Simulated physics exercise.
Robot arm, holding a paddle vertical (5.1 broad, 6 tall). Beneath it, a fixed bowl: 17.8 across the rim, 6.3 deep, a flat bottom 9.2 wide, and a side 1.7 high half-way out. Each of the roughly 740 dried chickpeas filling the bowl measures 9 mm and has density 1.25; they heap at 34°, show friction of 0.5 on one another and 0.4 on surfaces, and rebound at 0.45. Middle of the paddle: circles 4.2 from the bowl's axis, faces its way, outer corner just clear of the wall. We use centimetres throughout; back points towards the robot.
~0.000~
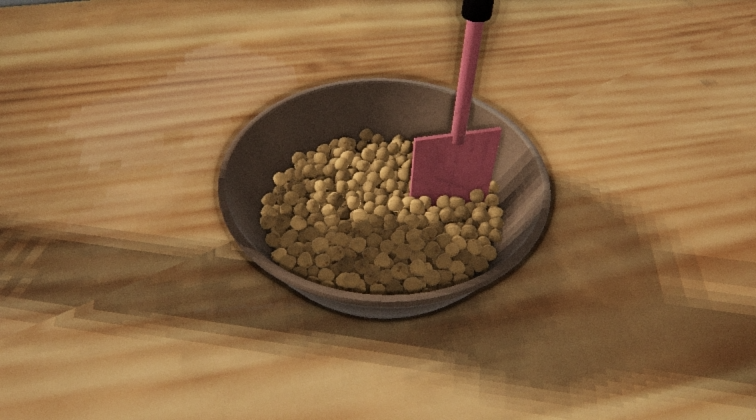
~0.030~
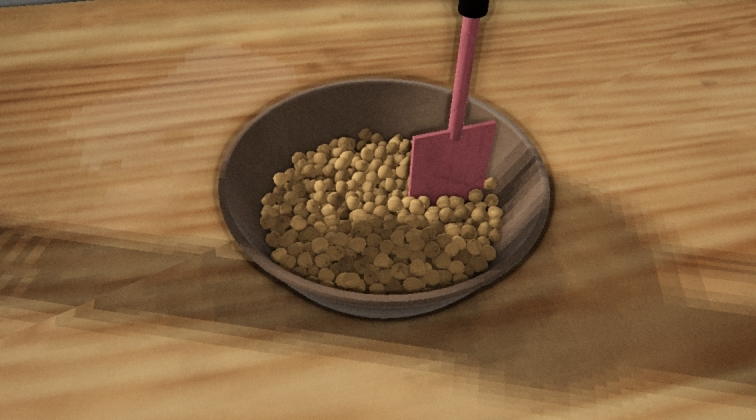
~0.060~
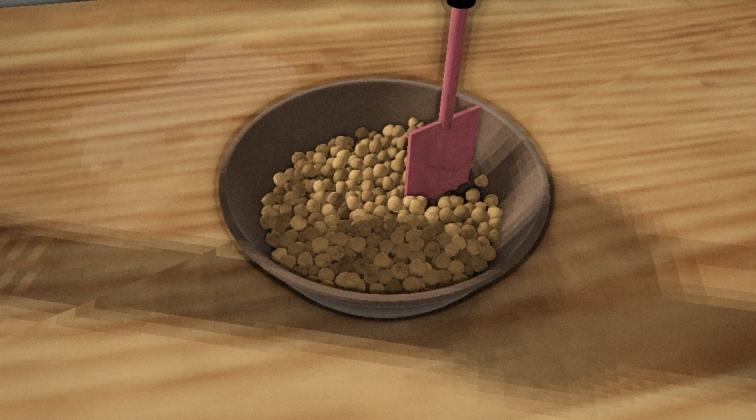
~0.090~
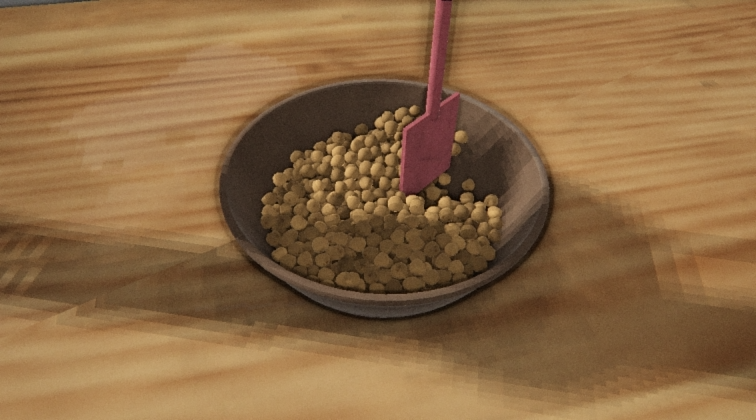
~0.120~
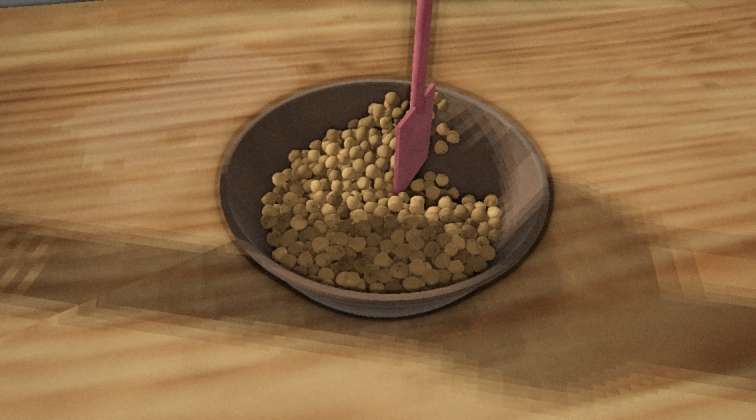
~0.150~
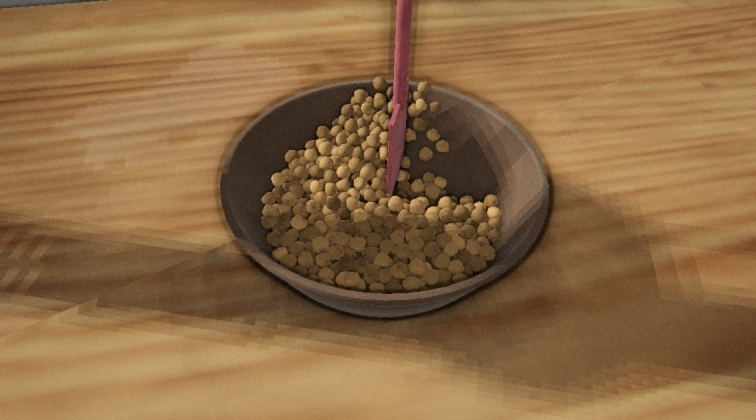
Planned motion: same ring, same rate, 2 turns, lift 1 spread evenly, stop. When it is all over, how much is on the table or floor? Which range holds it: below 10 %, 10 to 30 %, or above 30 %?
The range 10 to 30 %.
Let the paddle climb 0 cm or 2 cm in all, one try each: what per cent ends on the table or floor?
Try one: Around 25 %; try two: Around 10 %.
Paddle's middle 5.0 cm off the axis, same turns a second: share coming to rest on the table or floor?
Around 5 in a hundred, in that case.
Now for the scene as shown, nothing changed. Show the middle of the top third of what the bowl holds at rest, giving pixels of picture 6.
In the final view it lies around (423, 192).
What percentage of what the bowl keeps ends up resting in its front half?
45 %.
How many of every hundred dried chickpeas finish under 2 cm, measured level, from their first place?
About 25 %.
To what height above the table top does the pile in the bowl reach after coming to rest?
Roughly 6.0 centimetres.
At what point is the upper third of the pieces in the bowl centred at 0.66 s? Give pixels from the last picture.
Upper-third centre: Approx. (475, 186) px.
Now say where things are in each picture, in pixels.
The paddle neck at (462, 112), 0° round; upper third of the load around (378, 211), from x 270 to 495, top at y 135; 742 in the bowl, in the first frame.
The paddle neck at (459, 107), 6° round; upper third of the load around (377, 209), from x 270 to 495, top at y 135, in the second frame.
The paddle neck at (449, 97), 20° round; upper third of the load around (382, 199), from x 270 to 495, top at y 125, in the third frame.
The paddle neck at (435, 89), 35° round; upper third of the load around (377, 197), from x 270 to 495, top at y 110, in the fourth frame.
The paddle neck at (419, 82), 50° round; upper third of the load around (371, 184), from x 270 to 495, top at y 100, in the fifth frame.
The paddle neck at (401, 78), 66° round; upper third of the load around (364, 181), from x 270 to 495, top at y 85; 742 in the bowl, in the sixth frame.
After 0.66 s, 323° round, highest piece 8 above the table; 664 in the bowl, 64 on the table or floor, 14 in flight or on the tool.
After 1.17 s, 221° round, highest piece 8 above the table; 618 in the bowl, 115 on the table or floor, 9 in flight or on the tool.
After 1.63 s, 0° round, highest piece 6 above the table; 611 in the bowl, 131 on the table or floor.
After 2.33 s, 0° round, highest piece 6 above the table; 611 in the bowl, 131 on the table or floor.
In the end, 611 in the bowl, 131 on the table or floor. That is 18 % on the table or floor.
